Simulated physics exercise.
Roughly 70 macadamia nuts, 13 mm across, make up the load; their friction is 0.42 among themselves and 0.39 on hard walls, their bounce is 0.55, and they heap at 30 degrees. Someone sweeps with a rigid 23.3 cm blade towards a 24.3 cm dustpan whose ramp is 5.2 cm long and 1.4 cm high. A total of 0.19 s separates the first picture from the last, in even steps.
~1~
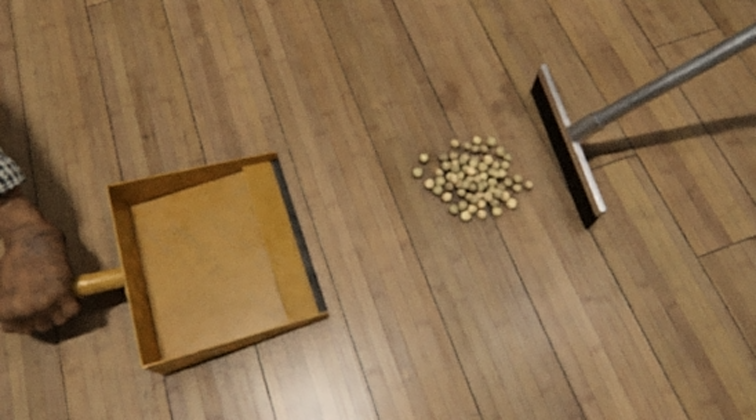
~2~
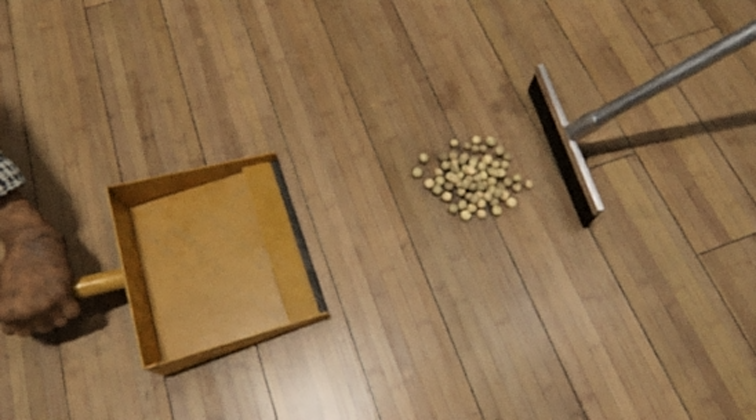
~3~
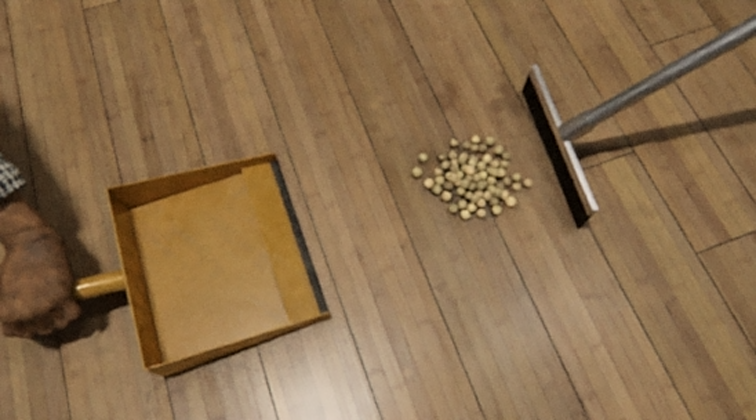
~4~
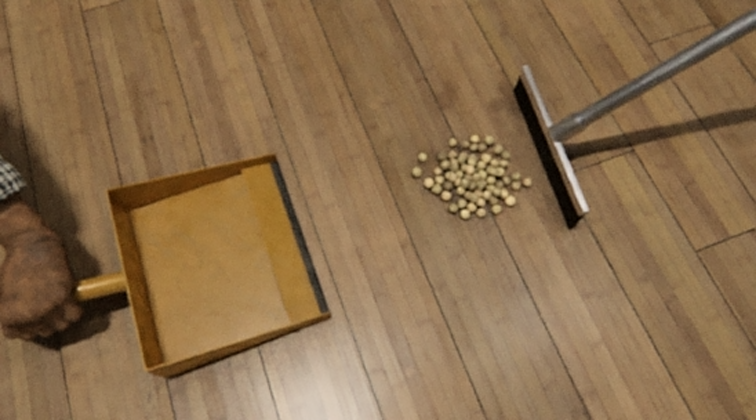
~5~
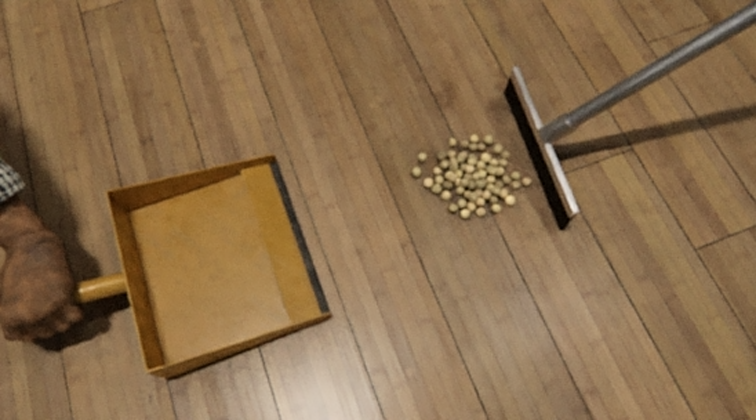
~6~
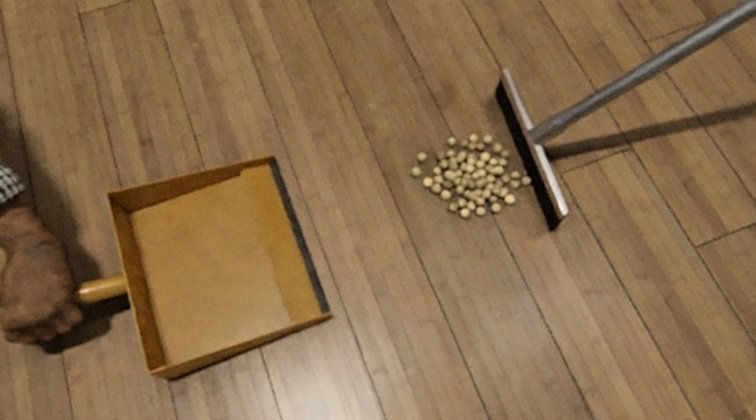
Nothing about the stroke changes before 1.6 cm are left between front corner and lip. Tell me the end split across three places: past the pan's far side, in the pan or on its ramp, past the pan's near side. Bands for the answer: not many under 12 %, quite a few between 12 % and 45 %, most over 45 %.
Past the pan's far side: Not many; in the pan or on its ramp: Quite a few; past the pan's near side: Not many.
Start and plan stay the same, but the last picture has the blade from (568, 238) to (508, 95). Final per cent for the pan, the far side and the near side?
Split: Pan = 5, far = 0, near = 15.
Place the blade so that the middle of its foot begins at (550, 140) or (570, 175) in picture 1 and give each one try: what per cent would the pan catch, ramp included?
About 25 and 25 per cent.
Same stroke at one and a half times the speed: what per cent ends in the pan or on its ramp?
In that case close to 30 per cent.
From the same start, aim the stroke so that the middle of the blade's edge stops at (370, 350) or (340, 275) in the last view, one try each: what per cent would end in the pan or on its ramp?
Around 5 per cent, and around 15 per cent.
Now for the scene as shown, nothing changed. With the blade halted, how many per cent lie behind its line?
My guess is close to 5 per cent.
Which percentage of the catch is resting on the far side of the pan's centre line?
Roughly 60 percent.
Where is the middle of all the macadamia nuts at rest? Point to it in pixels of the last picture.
In the last view, approximately (300, 217).
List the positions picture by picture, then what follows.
In the first picture, blade from (600, 212) to (542, 72), moved 0.0 cm, 0 of the pieces shifted so far; middle of the pieces at (478, 179); pan at (211, 264).
In the second picture, blade from (597, 211) to (539, 71), moved 0.3 cm, 0 of the pieces shifted so far; middle of the pieces at (477, 179).
In the third picture, blade from (592, 211) to (533, 72), moved 1.0 cm, 0 of the pieces shifted so far; middle of the pieces at (477, 178).
In the fourth picture, blade from (582, 212) to (524, 73), moved 2.2 cm, 0 of the pieces shifted so far; middle of the pieces at (477, 178).
In the fifth picture, blade from (573, 213) to (514, 74), moved 3.6 cm, 0 of the pieces shifted so far; middle of the pieces at (476, 177).
In the sixth picture, blade from (563, 214) to (504, 76), moved 4.9 cm, 0 of the pieces shifted so far; middle of the pieces at (476, 177); pan at (212, 268).
Then, 0.41 s after the last picture, middle of the blade 19 cm from the lip; 0 % over the lip, far side 0 %, near side 0 %.
Then, 0.69 s after the last picture, middle of the blade 9 cm from the lip; 0 % over the lip, far side 0 %, near side 0 %.
Then, 1.07 s after the last picture, middle of the blade 3 cm from the lip; 30 % over the lip, far side 5 %, near side 5 %.
In the end, far side 5 %, pan 30 %, near side 5 %, in front of the lip or behind the blade 60 %.
